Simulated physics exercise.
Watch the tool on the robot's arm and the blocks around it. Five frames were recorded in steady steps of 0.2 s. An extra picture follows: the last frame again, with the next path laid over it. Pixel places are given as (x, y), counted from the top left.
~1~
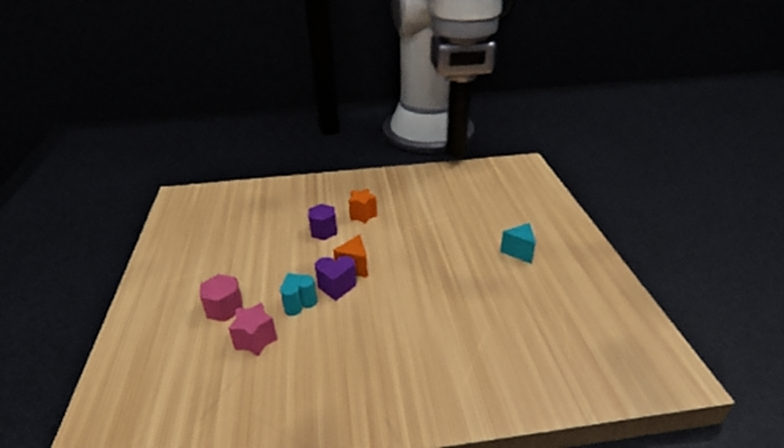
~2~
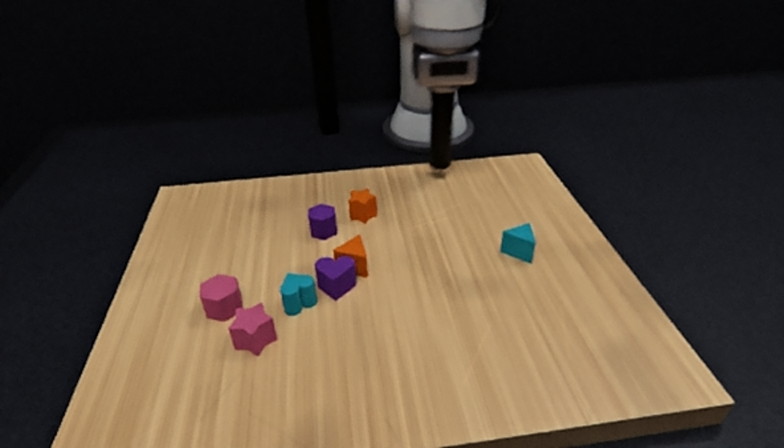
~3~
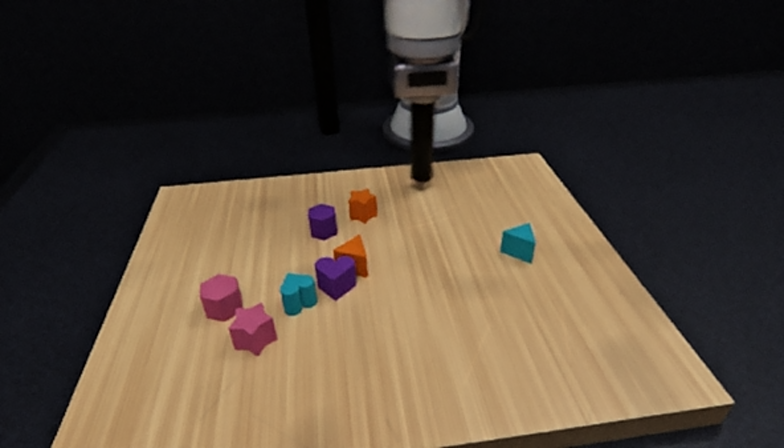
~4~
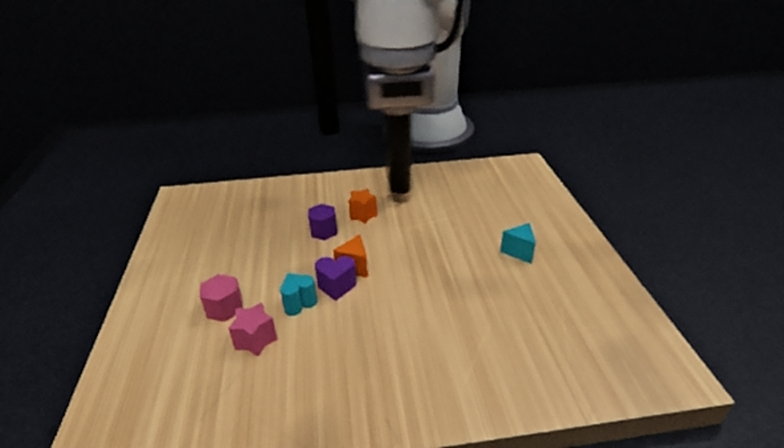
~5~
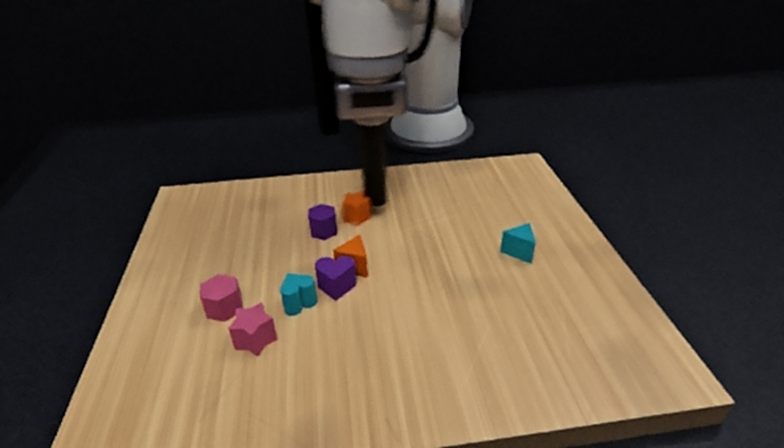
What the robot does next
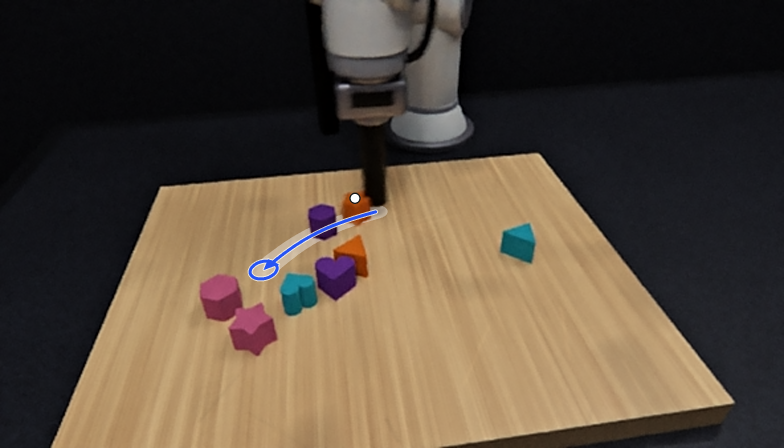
On a wooden board, a robot arm moves its tool left and nudges an orange star.
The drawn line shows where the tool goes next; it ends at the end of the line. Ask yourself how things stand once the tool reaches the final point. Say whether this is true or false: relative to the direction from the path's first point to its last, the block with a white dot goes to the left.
This is false.
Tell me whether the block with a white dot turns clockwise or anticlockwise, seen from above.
It goes round the way clock hands do.
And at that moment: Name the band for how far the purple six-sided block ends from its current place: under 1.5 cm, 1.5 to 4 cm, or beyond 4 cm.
I reckon it covers more than 4 cm.
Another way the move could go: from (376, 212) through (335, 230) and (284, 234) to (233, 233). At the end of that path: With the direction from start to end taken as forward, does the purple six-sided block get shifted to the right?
No, that is not what happens.
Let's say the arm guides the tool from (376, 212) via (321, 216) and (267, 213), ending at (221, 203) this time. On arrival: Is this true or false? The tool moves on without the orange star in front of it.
The statement is true.
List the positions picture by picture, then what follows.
The first picture shows tool tip (456, 153); block tops, pink six-sided block (218, 286); purple six-sided block (322, 212); orange star (362, 196).
The second picture shows tool (440, 165); blocks unchanged.
The third picture shows tool (421, 177); blocks unchanged.
The fourth picture shows tool (400, 189); blocks unchanged.
The fifth picture shows tool (375, 201); pink six-sided block (218, 286); purple six-sided block (322, 212); orange star (355, 198).
Path on the board, from (376, 212) over (336, 224) and (298, 244) to (264, 270); the dot is on the orange star.
What follows on the original path. One third of the way, tool (334, 214); purple six-sided block (295, 222), turned 30° anticlockwise; orange star (311, 209).
Two thirds of the way, tool (296, 233); purple six-sided block (250, 241), turned 20° anticlockwise; orange star (270, 228), turned 15° clockwise.
At the end, tool (261, 258); pink six-sided block in place; purple six-sided block (208, 254); orange star (236, 246), turned 40° clockwise.
